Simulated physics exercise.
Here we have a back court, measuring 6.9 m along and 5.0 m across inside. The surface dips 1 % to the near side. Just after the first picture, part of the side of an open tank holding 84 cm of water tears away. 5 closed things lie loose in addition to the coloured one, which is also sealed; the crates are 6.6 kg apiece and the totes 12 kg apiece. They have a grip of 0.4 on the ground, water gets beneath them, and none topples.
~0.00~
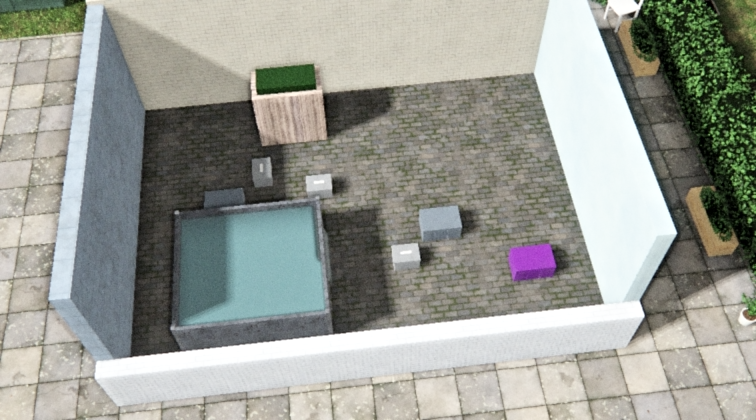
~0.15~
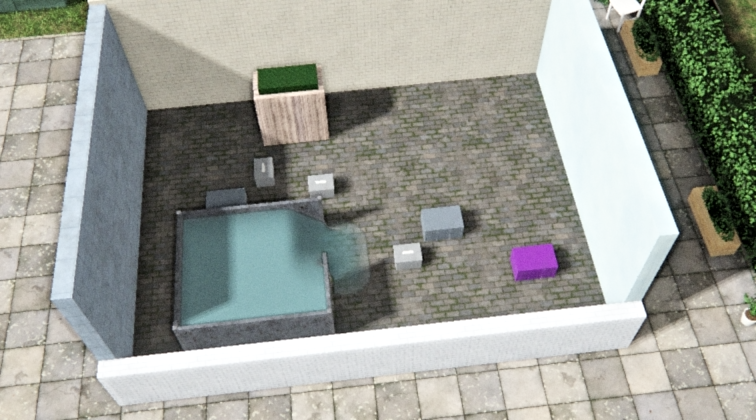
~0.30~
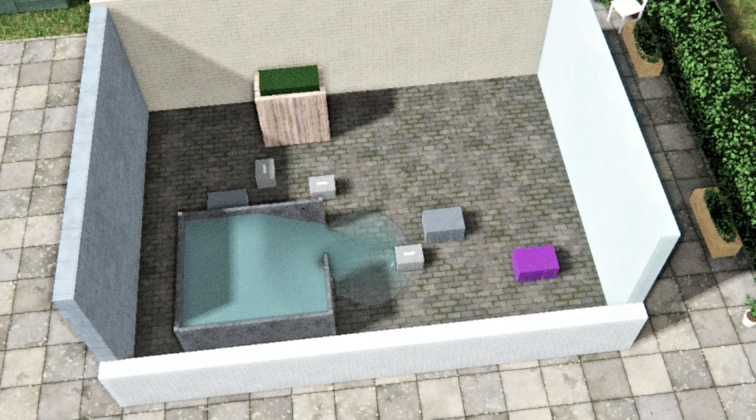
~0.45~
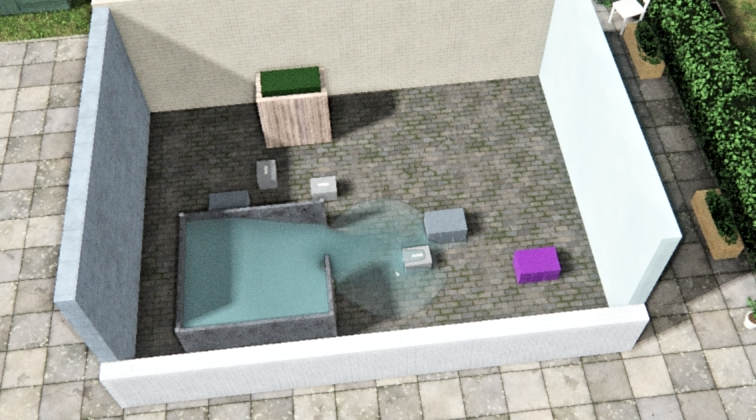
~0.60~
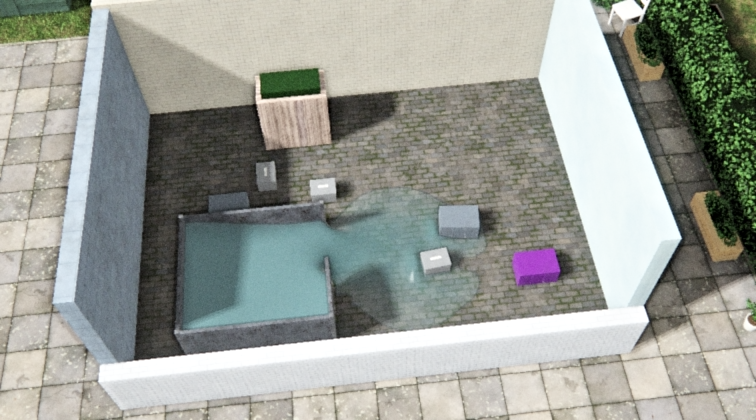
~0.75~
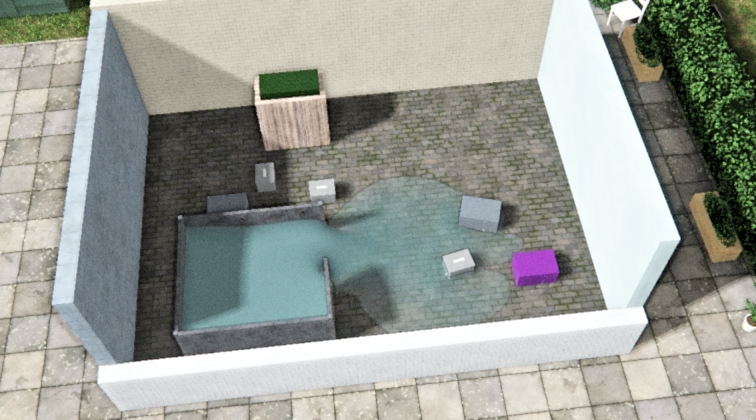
In a walled courtyard, water spills from a tank and pushes two gray boxes right.
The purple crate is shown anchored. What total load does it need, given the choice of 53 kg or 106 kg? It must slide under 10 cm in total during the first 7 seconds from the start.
The lighter one drifts, the heavier stays.
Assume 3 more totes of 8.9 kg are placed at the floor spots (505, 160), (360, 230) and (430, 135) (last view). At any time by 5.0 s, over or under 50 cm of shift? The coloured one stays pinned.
Going through them in turn, the answers are too far, too far and too far.
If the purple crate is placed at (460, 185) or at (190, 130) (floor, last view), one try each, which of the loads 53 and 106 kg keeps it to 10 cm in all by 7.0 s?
Well, just the big one for the first, the little one does for the second.
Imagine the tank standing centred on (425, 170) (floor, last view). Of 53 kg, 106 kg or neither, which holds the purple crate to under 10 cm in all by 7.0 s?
Then the outcome is clear: The heavier mass alone works.
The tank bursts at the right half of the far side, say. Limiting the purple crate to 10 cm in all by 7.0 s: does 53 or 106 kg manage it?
So the lighter choice.
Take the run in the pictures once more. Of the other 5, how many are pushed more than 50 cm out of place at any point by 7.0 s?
Answer: 3.
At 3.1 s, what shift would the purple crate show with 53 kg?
Displacement near 5 cm.
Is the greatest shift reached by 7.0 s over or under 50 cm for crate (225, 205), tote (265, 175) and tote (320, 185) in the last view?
Well, they come out not exceeding it, not exceeding it and exceeding it, in that order.
After 1.4 s the purple crate would be 7 cm from its start with 53 kg and 1 cm from its start with 106 kg; 4 cm of water round it then.
After 3.1 s the purple crate would be 6 cm from its start with 53 kg and 1 cm from its start with 106 kg; 19 cm of water round it then.
After 4.9 s the purple crate would be 38 cm from its start with 53 kg and 1 cm from its start with 106 kg; 15 cm of water round it then.
After 7.0 s the purple crate would be 38 cm from its start with 53 kg and 1 cm from its start with 106 kg; 13 cm of water round it then.
